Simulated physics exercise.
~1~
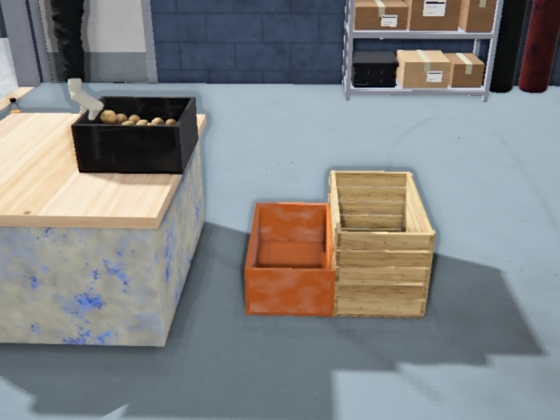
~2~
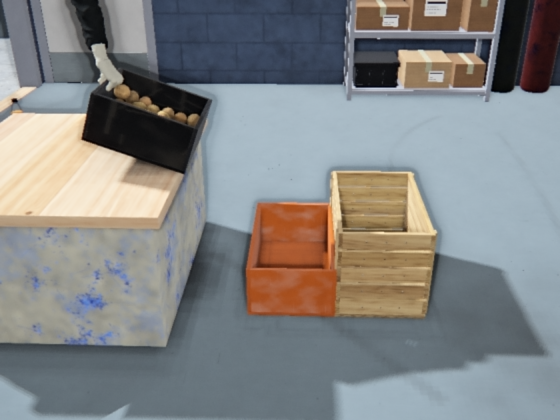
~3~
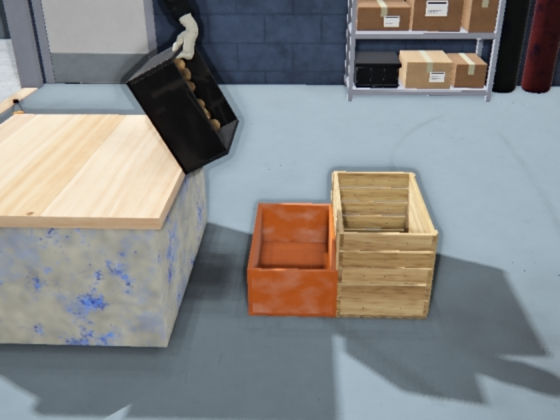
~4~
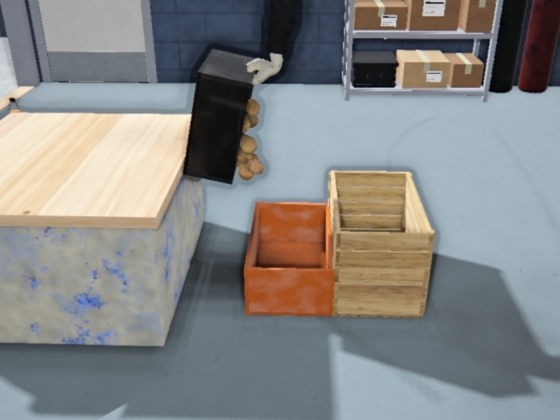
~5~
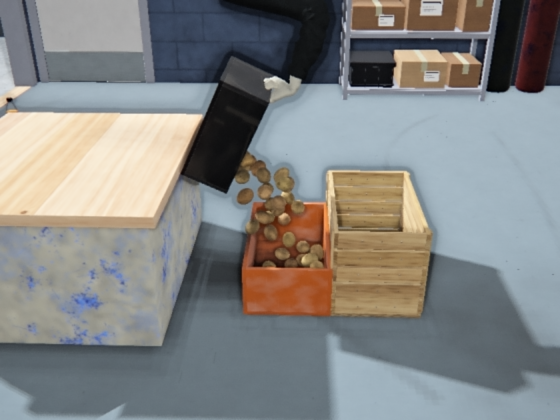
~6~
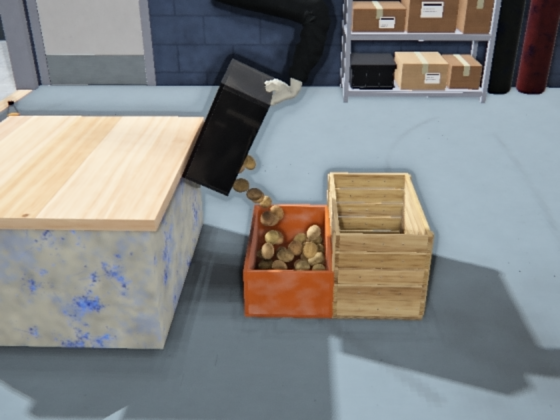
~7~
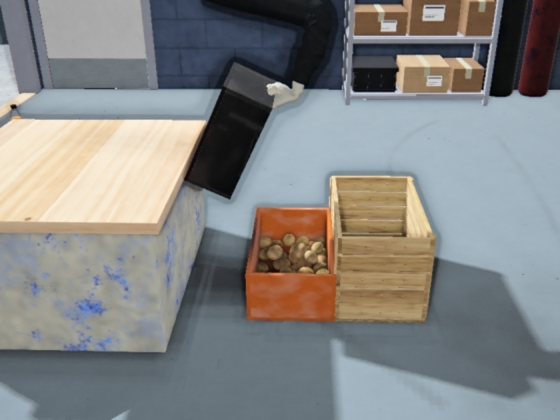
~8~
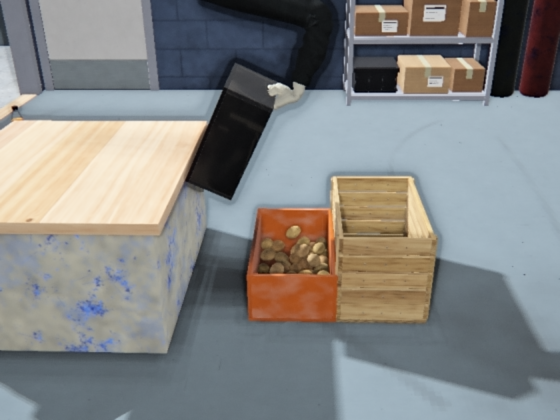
A black crate of potatoes sits at the edge of a pale wooden bench with a blue-stained base, seen from slightly above in a workshop with shelved cardboard boxes behind. On the grey floor to the right stand an empty orange bin and, against it, a taller wooden tote. A dark robotic arm with a pale gripper lifts the crate's far side, tipping it rightward over the bench edge until it hangs steeply mouth-down. Potatoes spill out in a tumbling stream and drop into the orange bin. The crate stays tilted as the last ones settle there, leaving none visible on the floor.
